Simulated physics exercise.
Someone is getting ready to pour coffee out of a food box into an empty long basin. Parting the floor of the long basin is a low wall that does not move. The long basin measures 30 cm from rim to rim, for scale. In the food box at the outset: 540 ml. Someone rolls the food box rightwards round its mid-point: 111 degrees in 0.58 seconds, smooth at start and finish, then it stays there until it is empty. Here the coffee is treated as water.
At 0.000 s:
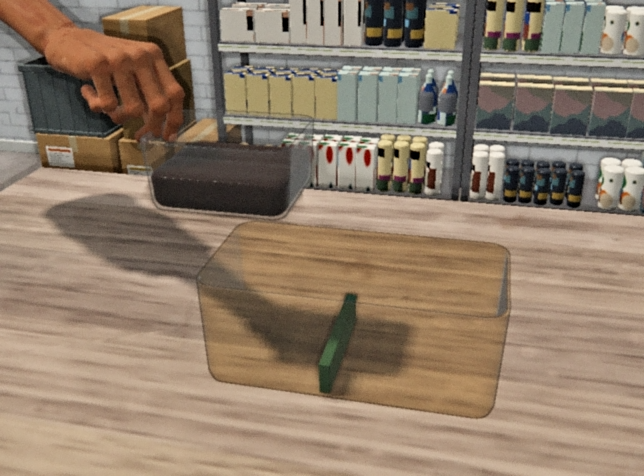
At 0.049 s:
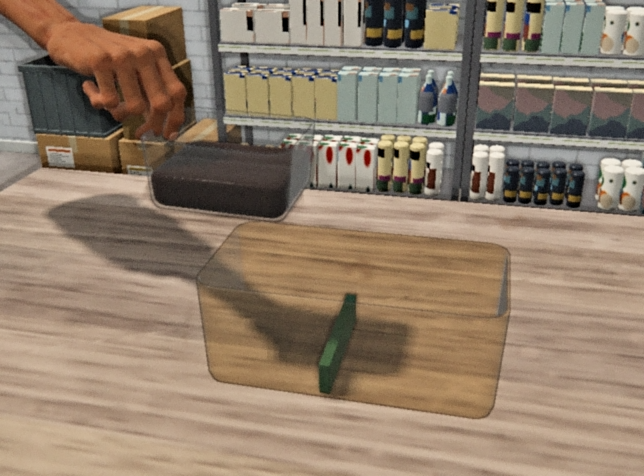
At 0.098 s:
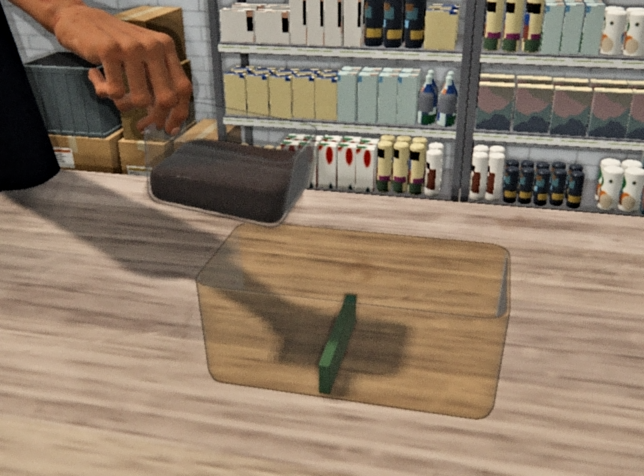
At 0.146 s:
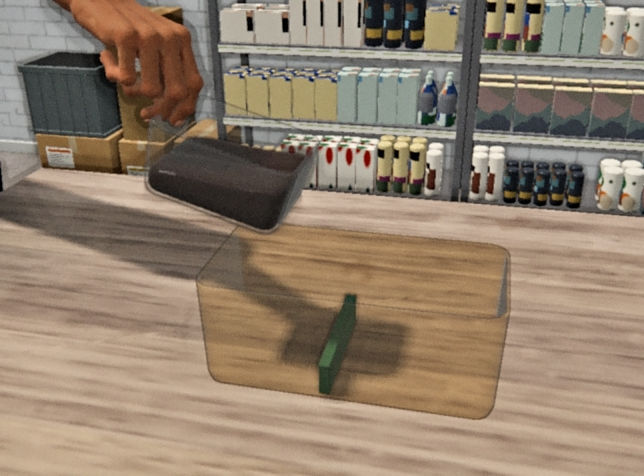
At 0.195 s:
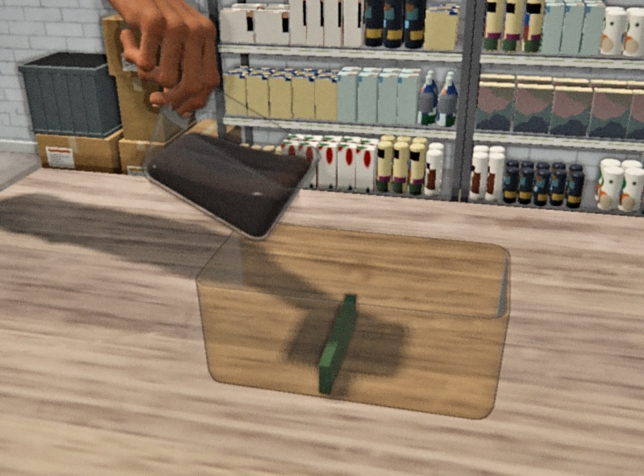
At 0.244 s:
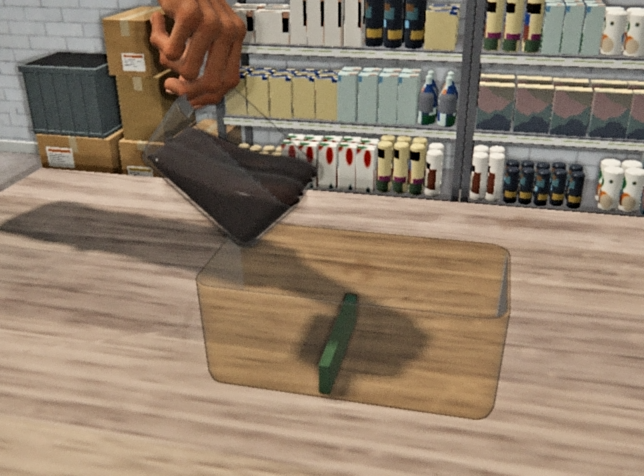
A hand tilting a clear box of dark coffee steadily rightwards above an empty long basin with a low green wall inside.
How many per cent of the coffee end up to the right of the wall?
About 38 per cent.
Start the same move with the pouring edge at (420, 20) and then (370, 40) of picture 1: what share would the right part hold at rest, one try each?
About 80 %, then about 80 %.
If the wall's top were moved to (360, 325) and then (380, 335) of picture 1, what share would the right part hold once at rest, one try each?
Try 1: 5 %; try 2: 20 %.
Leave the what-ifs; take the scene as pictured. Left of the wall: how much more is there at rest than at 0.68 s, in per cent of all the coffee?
Roughly 2 percent.
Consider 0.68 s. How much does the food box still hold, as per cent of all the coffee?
About 1 percent.
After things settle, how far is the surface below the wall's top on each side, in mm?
Left about 18 mm, right about 28 mm.
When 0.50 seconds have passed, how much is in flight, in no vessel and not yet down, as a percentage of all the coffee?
16 %.
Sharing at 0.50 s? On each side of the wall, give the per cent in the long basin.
I'd say some 44 in a hundred on the left and 28 on the right.
Then, 0.50 s in, the tilt is 105° and 12 per cent is still to pour, 43 is left of the wall and 29 right of it.
Then, 0.68 s in, the tilt is 111° and 1 per cent is still to pour, 57 is left of the wall and 35 right of it.
Then, 0.87 s in, the tilt is 111° and 0 per cent is still to pour, 59 is left of the wall and 38 right of it.
Then, 1.08 s in, the tilt is 111° and 0 per cent is still to pour, 59 is left of the wall and 38 right of it.
Finally, 59 per cent lies left of the wall, 38 right of it and 3 outside.
